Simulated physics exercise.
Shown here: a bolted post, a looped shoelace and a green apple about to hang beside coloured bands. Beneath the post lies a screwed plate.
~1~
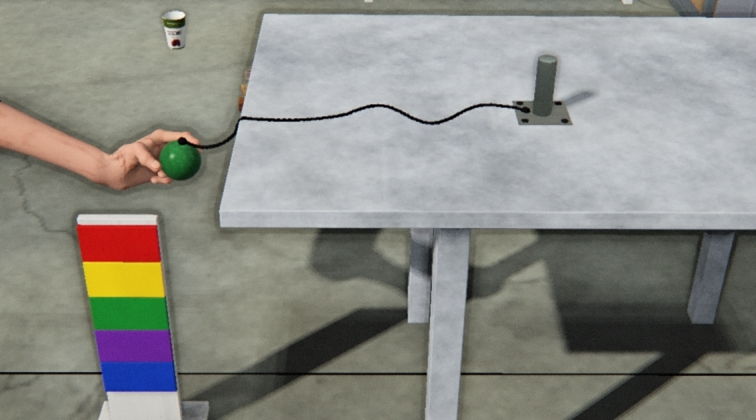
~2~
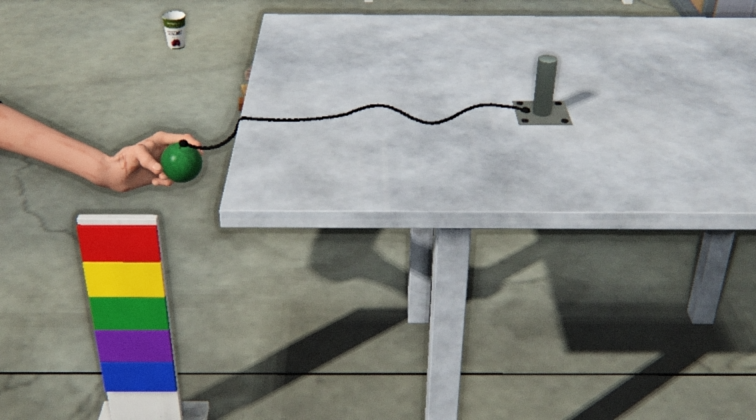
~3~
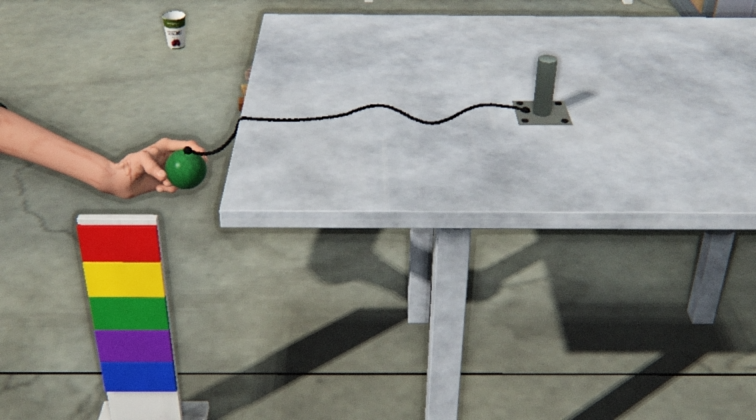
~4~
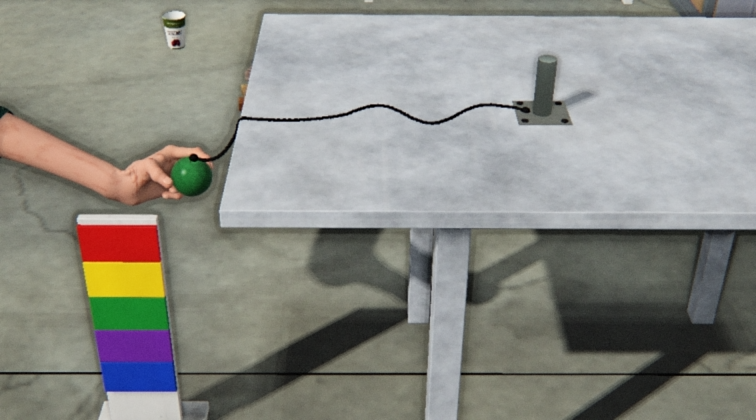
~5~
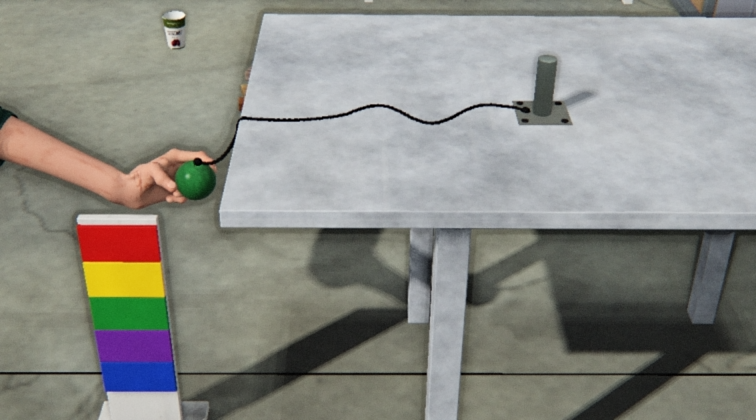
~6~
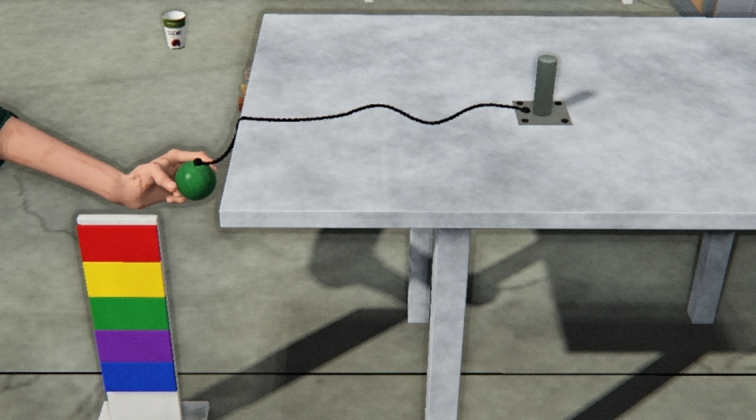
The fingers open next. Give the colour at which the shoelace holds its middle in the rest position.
The shoelace holds it at red.
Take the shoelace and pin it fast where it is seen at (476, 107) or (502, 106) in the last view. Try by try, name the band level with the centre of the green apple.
Note: Try 1 red; try 2 red.
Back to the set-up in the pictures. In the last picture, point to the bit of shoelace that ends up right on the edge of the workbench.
Location: About (282, 120).
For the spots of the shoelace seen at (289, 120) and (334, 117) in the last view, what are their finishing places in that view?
Point one to (247, 116), point two to (293, 115).
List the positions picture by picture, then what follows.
The first picture shows green apple (180, 160); red (119, 245); yellow (124, 281); green (129, 315); purple (134, 347); blue (139, 378).
The second picture shows green apple (181, 162); shoelace through (495, 105) (439, 123) (378, 106) (312, 119) (245, 120).
The third picture shows green apple (186, 169).
The fourth picture shows green apple (191, 176); shoelace through (495, 105) (439, 123) (378, 106) (312, 119) (245, 120).
The fifth picture shows green apple (196, 180).
The sixth picture shows green apple (196, 180); shoelace through (495, 105) (439, 123) (378, 106) (312, 119) (245, 120).
Soon after, apple near (241, 231); level with red.
After that, apple near (248, 240); level with red.
In the end, apple near (249, 239); level with red. Its centre hangs level with the red band.
